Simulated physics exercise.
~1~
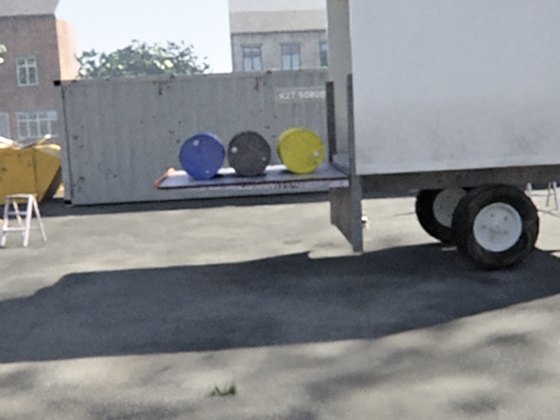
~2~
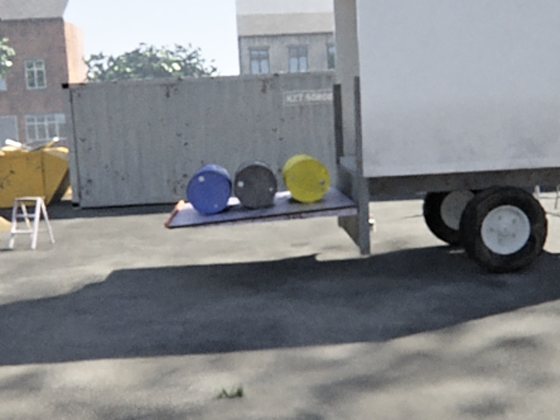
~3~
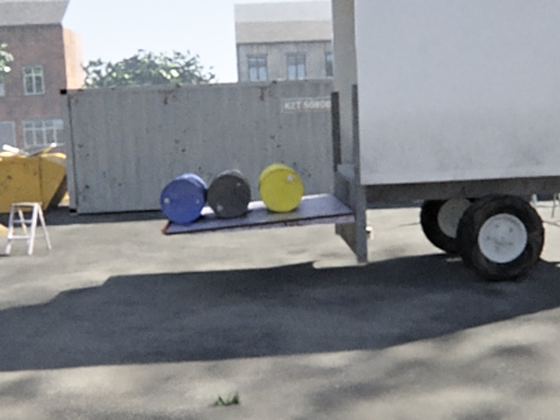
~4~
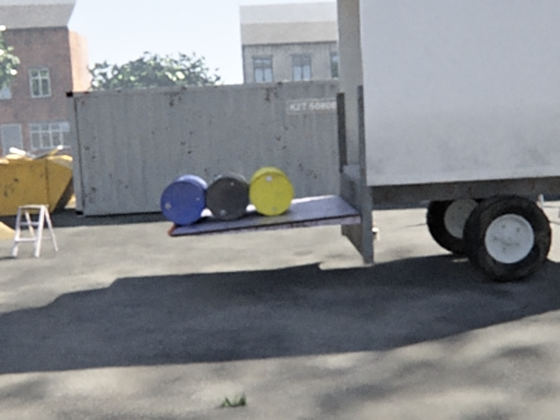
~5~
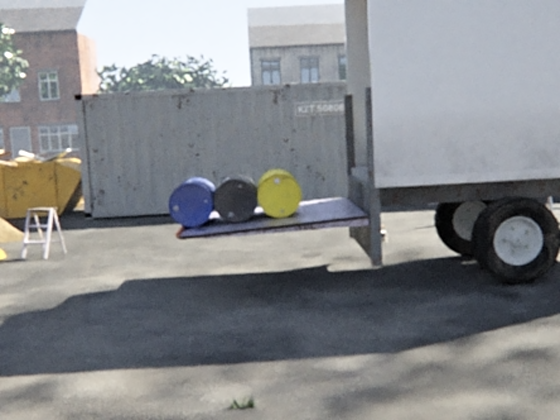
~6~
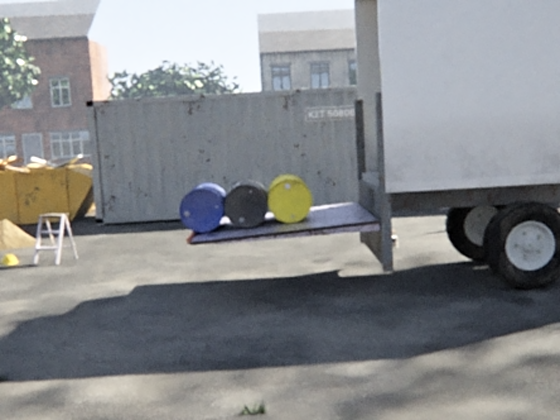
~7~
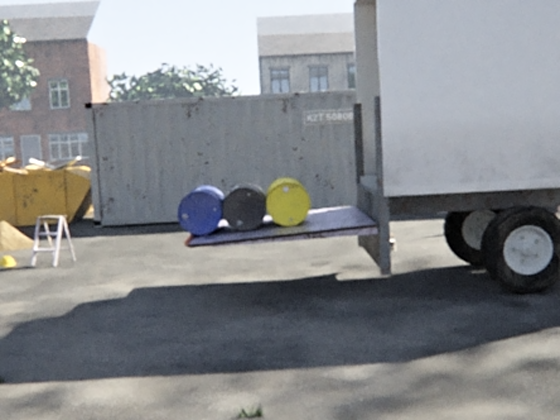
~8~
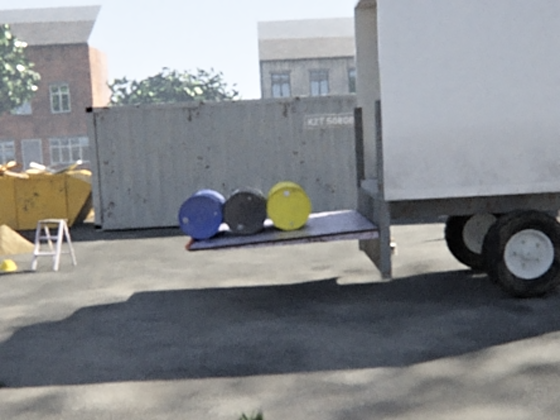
At the start, three drums, blue, dark grey and yellow, lie side by side on a platform jutting left from the back of a lorry, with a grey container behind. The platform lowers a little and tips down toward its outer end. The drums roll left along it, the yellow one trailing with a gap behind the other two. The blue drum halts near the outer edge, and the yellow one closes up against the dark one. The view drifts slightly left while the drums barely shift. By the end, all three sit bunched together, still on the sloping platform.
